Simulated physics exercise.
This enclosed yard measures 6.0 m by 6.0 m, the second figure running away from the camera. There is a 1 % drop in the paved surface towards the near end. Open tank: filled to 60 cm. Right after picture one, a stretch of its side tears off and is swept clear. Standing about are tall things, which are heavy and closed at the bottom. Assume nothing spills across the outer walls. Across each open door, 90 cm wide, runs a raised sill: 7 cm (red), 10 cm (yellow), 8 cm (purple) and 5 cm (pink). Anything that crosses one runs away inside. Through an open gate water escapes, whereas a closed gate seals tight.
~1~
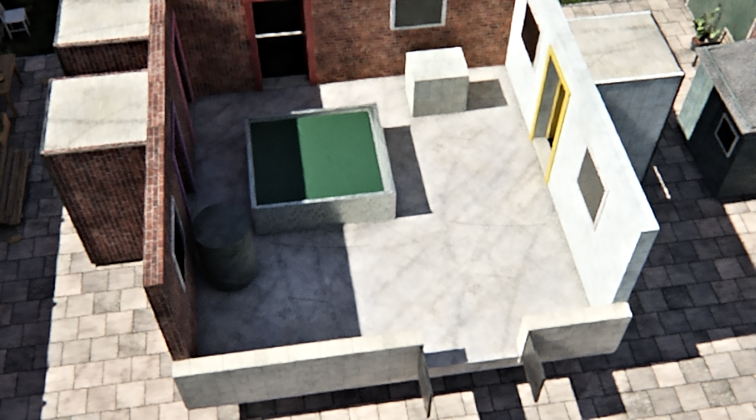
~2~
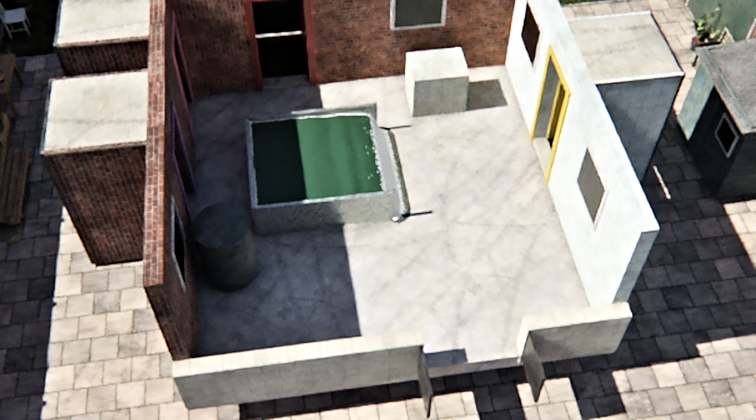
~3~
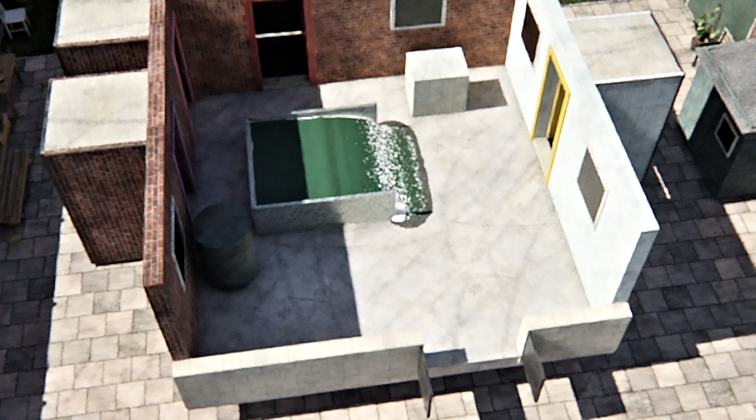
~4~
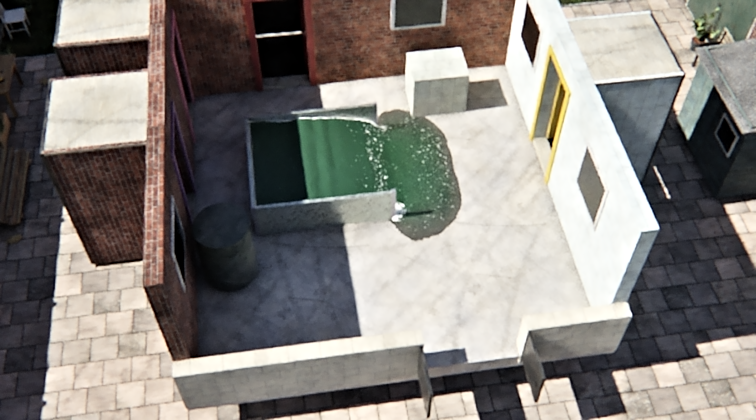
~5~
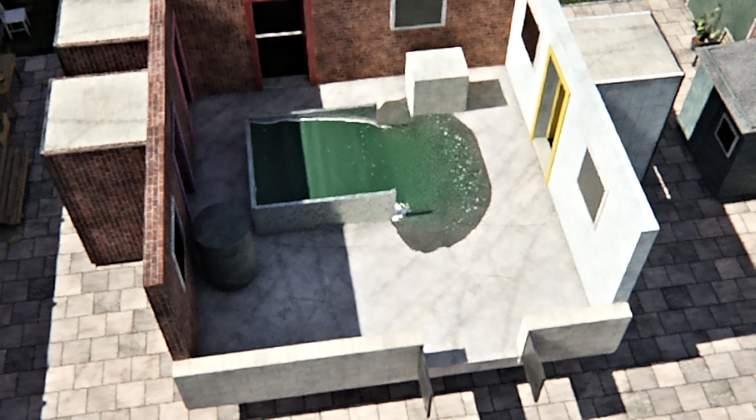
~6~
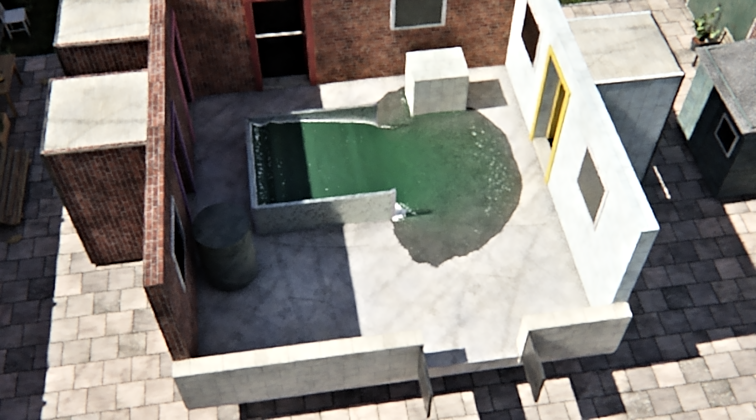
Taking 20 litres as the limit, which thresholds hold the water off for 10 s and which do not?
At the red door I expect the water to hold within the limit; at the yellow door I expect the water to rise above the limit; at the purple door I expect the water to hold within the limit; at the pink door I expect the water to rise above the limit.
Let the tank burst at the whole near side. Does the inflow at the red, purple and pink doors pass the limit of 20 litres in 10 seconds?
Door by door - red: Within bounds, purple: Within bounds, pink: Within bounds.
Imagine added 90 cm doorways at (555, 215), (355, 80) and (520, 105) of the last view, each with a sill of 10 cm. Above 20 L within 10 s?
Door 1: Higher; door 2: Lower; door 3: Higher.
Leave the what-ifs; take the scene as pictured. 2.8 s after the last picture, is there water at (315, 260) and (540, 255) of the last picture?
I'd say spared, then drenched.
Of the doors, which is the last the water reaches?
The purple door.
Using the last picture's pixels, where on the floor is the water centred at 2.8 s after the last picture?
It lies at roughly (446, 184) in pixels.
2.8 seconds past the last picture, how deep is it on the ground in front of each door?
Door by door in cm, red shows 1, yellow shows 21, purple shows 0, pink shows 0.
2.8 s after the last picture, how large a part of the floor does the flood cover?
Some 45 per cent of the floor is wet.
Then, 0.7 s after the last picture water covers 30 % of the floor and is deepest (32 cm) near (519, 118); red door not reached, yellow door 24 cm at the sill, 55 L in, purple door not reached, pink door not reached.
Then, 1.5 s after the last picture water covers 40 % of the floor and is deepest (34 cm) near (519, 118); red door not reached, yellow door 33 cm at the sill, 176 L in, purple door not reached, pink door not reached.
Then, 2.8 s after the last picture water covers 45 % of the floor and is deepest (28 cm) near (593, 331); red door not reached, yellow door 21 cm at the sill, 311 L in, purple door not reached, pink door not reached.
Then, 5.3 s after the last picture water covers 85 % of the floor and is deepest (16 cm) near (570, 334); red door 2 cm at the sill, 0 L in, yellow door 10 cm at the sill, 350 L in, purple door 1 cm at the sill, 0 L in, pink door 12 cm at the sill, 16 L in.
Then, 9.3 s after the last picture water covers 95 % of the floor and is deepest (14 cm) near (287, 372); red door 3 cm at the sill, 0 L in, yellow door 4 cm at the sill, 350 L in, purple door 7 cm at the sill, 0 L in, pink door 4 cm at the sill, 52 L in.
